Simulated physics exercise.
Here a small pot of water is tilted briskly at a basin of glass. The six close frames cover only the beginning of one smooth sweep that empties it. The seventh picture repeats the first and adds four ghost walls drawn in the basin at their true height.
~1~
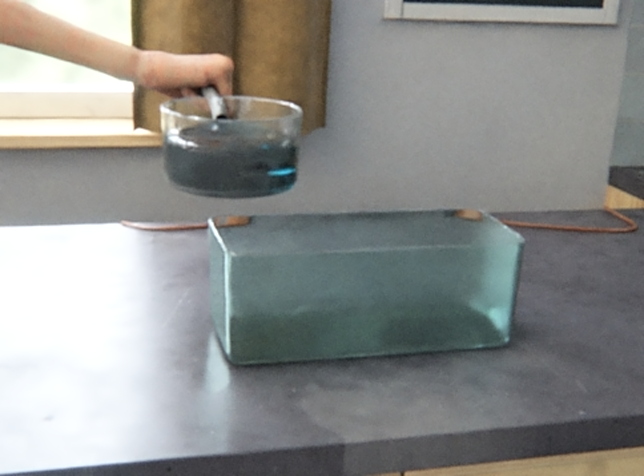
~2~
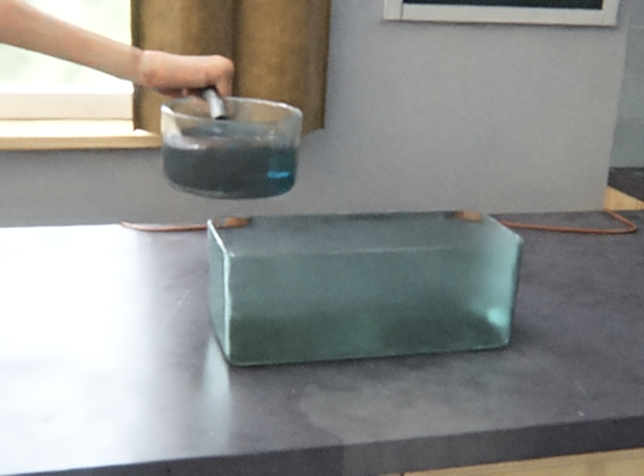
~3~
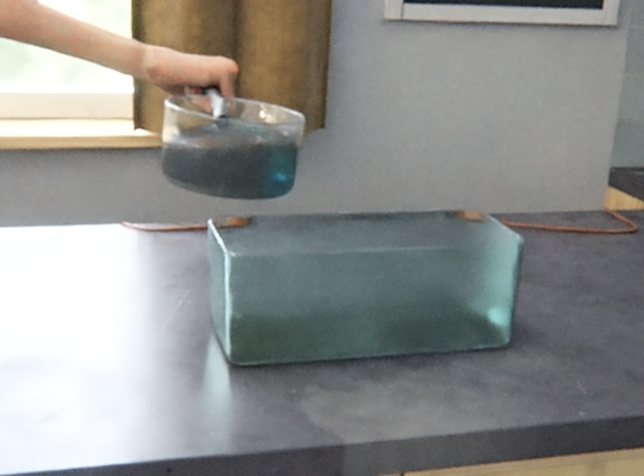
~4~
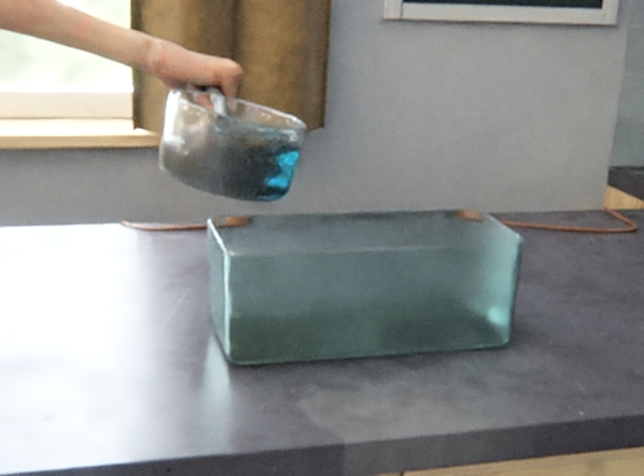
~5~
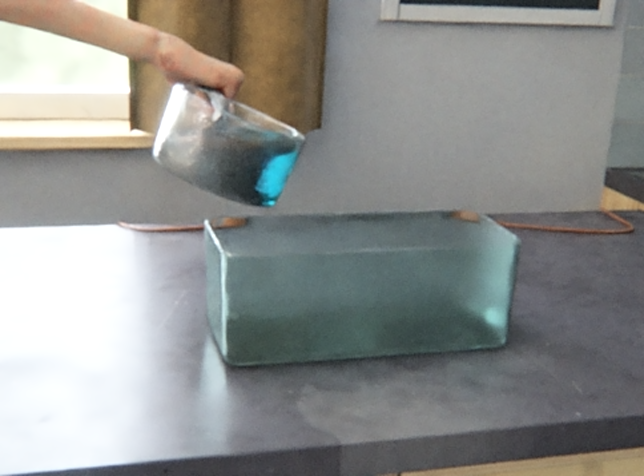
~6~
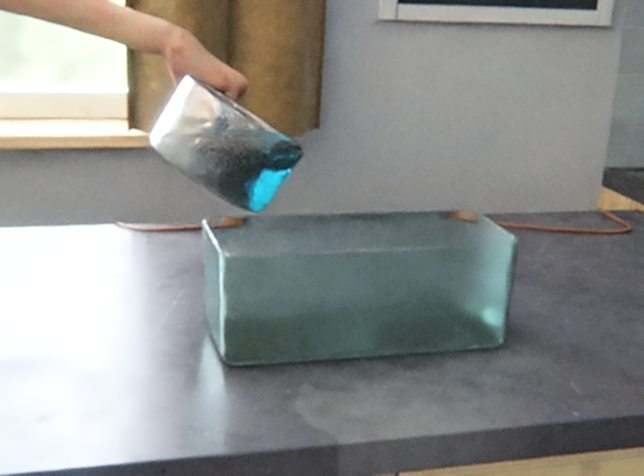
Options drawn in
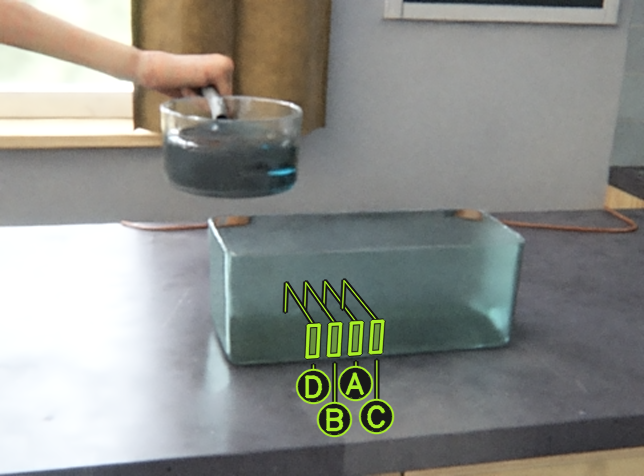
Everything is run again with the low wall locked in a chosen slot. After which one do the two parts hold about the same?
It is A.
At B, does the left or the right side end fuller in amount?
The right one.
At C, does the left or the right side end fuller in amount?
The left side.
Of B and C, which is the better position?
B it is.
On the marked copy, A at (355, 361); B at (334, 363); C at (376, 360); D at (313, 364).
For position A, about 52 % ends left of the wall and 48 % right of it.
For position B, about 32 % ends left of the wall and 68 % right of it.
For position C, about 81 % ends left of the wall and 19 % right of it.
For position D, about 17 % ends left of the wall and 83 % right of it.
